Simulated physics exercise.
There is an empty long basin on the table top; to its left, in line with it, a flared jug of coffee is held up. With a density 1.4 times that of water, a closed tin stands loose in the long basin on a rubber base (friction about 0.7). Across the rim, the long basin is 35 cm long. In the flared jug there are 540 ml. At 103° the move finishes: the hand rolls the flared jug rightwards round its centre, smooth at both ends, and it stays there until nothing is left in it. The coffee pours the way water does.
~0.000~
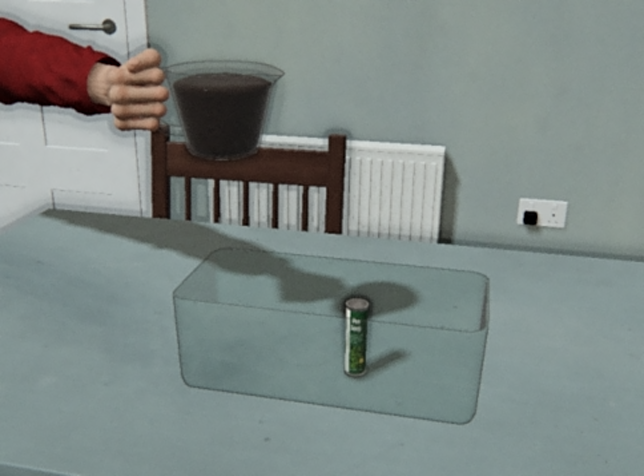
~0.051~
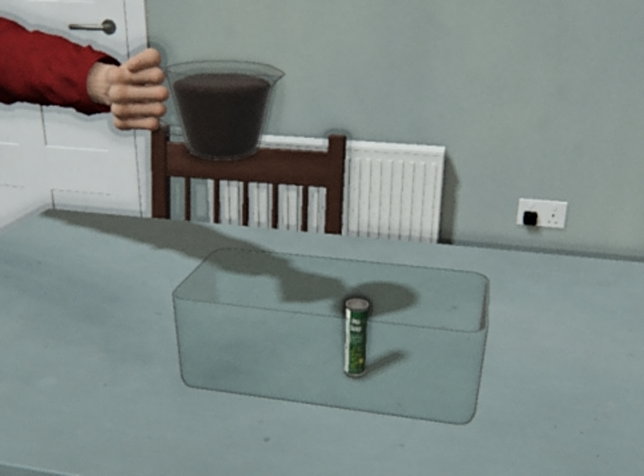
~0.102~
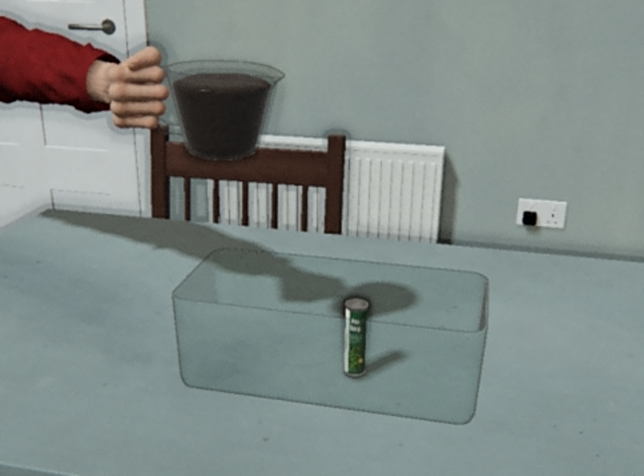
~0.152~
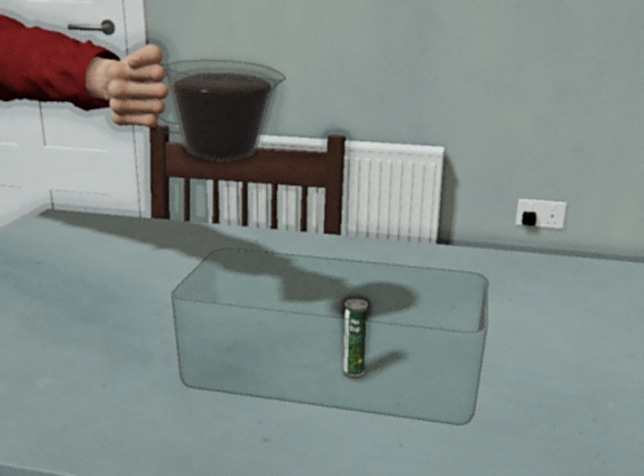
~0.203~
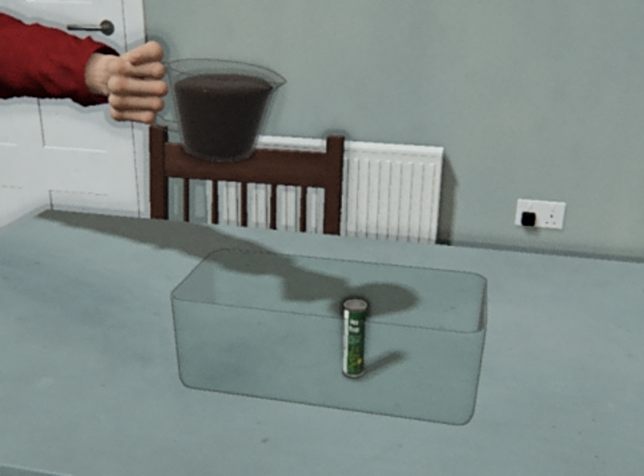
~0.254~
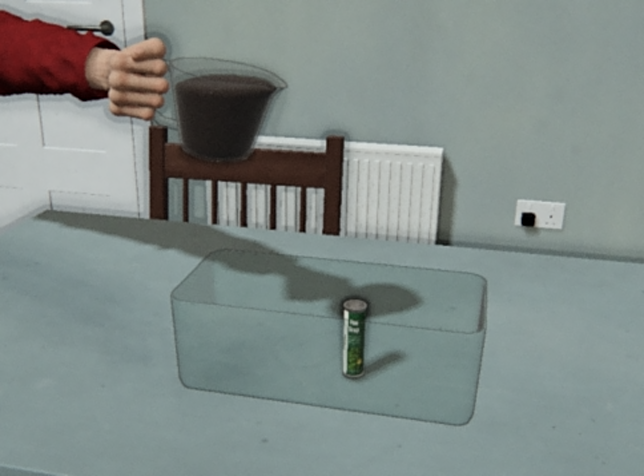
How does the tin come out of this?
It overturns.
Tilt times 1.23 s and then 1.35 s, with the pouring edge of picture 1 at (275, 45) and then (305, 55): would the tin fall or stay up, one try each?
First it tips over; then it stays on its base.
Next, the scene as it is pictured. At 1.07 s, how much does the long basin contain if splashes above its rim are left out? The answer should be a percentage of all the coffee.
Around 68 per cent of the whole.
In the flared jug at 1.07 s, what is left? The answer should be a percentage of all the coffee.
Around 12 in a hundred is still there.
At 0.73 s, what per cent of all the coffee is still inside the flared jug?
Some 68 per cent.
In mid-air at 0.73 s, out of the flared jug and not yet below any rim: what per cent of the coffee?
At that moment, about 26 percent.
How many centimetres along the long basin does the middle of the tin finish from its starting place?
The middle of the tin ends some 8.0 cm along the basin.
By 0.73 s the tilt is 59° and 67 per cent is still to pour; the tin stands where it began.
By 1.07 s the tilt is 94° and 11 per cent is still to pour; the tin stands 1 cm from where it began.
By 1.44 s the tilt is 103° and 0 per cent is still to pour; the tin lies on its side.
By 1.83 s the tilt is 103° and 0 per cent is still to pour; the tin lies on its side.
At rest the tin lies on its side.
